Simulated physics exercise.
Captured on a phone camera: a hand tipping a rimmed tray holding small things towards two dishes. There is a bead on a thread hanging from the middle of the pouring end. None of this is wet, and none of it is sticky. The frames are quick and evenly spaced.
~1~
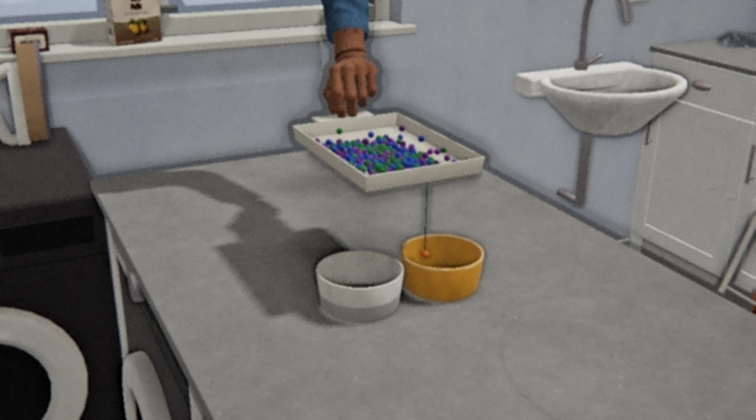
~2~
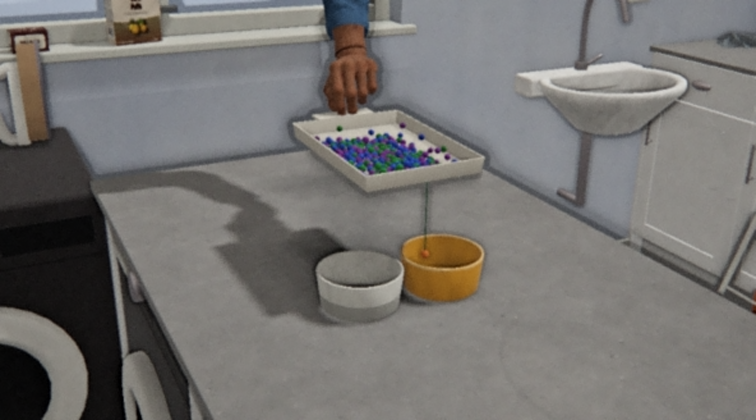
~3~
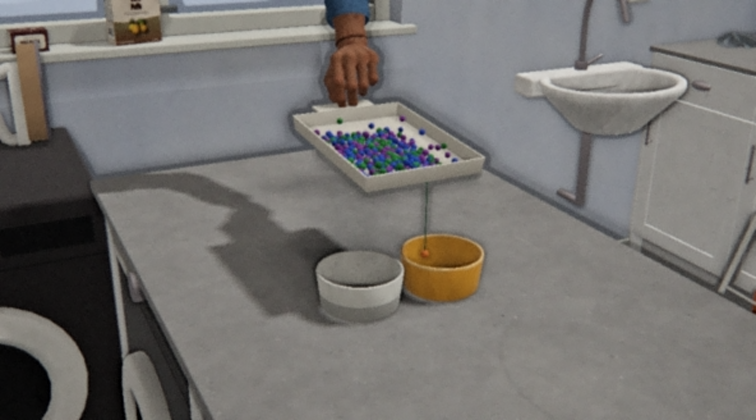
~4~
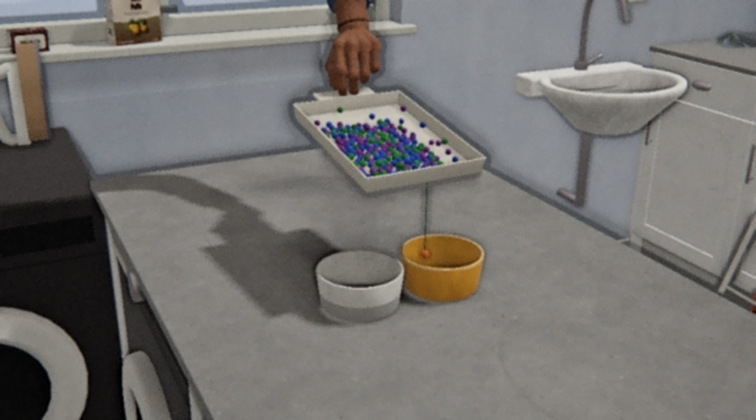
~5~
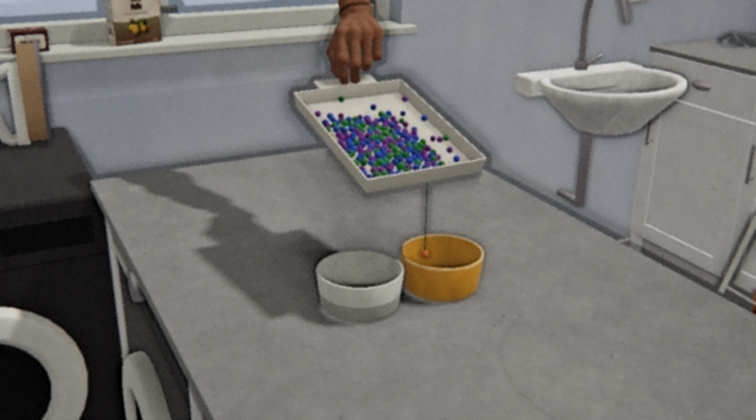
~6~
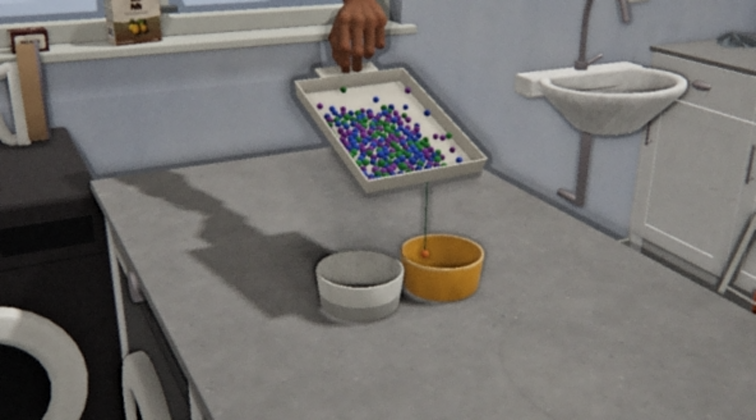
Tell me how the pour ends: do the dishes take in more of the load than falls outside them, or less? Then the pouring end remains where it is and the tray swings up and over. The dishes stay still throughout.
Minority caught.
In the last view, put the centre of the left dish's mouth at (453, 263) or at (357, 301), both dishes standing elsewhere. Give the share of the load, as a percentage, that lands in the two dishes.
First placement: 10 per cent; second placement: 70 per cent.
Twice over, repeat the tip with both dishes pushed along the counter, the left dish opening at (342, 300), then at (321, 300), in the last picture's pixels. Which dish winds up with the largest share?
First place: The rightmost one; second place: The rightmost one.
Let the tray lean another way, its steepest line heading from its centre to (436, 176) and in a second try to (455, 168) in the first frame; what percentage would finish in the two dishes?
Shares, approx.: 0 %, then 40 %.
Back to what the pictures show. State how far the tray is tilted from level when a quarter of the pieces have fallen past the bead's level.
The angle is roughly 105° at that point.
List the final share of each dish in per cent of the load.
The share is 0 per cent in the left dish and 0 per cent in the right dish.
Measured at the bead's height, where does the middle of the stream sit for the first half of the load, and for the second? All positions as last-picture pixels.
At (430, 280) for the first part, then at (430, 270) for the others.
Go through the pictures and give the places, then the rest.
In the first frame, corners of the pouring end (367, 175) and (481, 157), level; middle of the load (383, 159), round plastic beads; left dish (379, 301); right dish (463, 282); bead on its thread (425, 254).
In the second frame, corners of the pouring end (367, 175) and (482, 157), level; middle of the load (383, 158).
In the third frame, corners of the pouring end (368, 176) and (482, 157), tipped barely, level across its low end; middle of the load (383, 155).
In the fourth frame, corners of the pouring end (368, 177) and (483, 157), tipped a little, level across its low end; middle of the load (383, 151).
In the fifth frame, corners of the pouring end (369, 178) and (483, 158), tipped a little, level across its low end; middle of the load (384, 147).
In the sixth frame, corners of the pouring end (369, 179) and (484, 158), tipped clearly, level across its low end; middle of the load (387, 146), the larger part on the move; left dish (379, 301); right dish (463, 282).
Just after the last frame, tray tipped steeply; almost all on the tray; just a few in the air.
A moment on, tray tipped past a quarter turn; roughly a quarter on the tray; just a few in the left dish; roughly a quarter outside both; roughly half in the air.
Further on, tray tipped past a quarter turn; just a few in the left dish; just a few in the right dish; almost all outside both.
When it is over, tray tipped past a quarter turn; not one in the left dish; just a few in the right dish; almost all outside both.
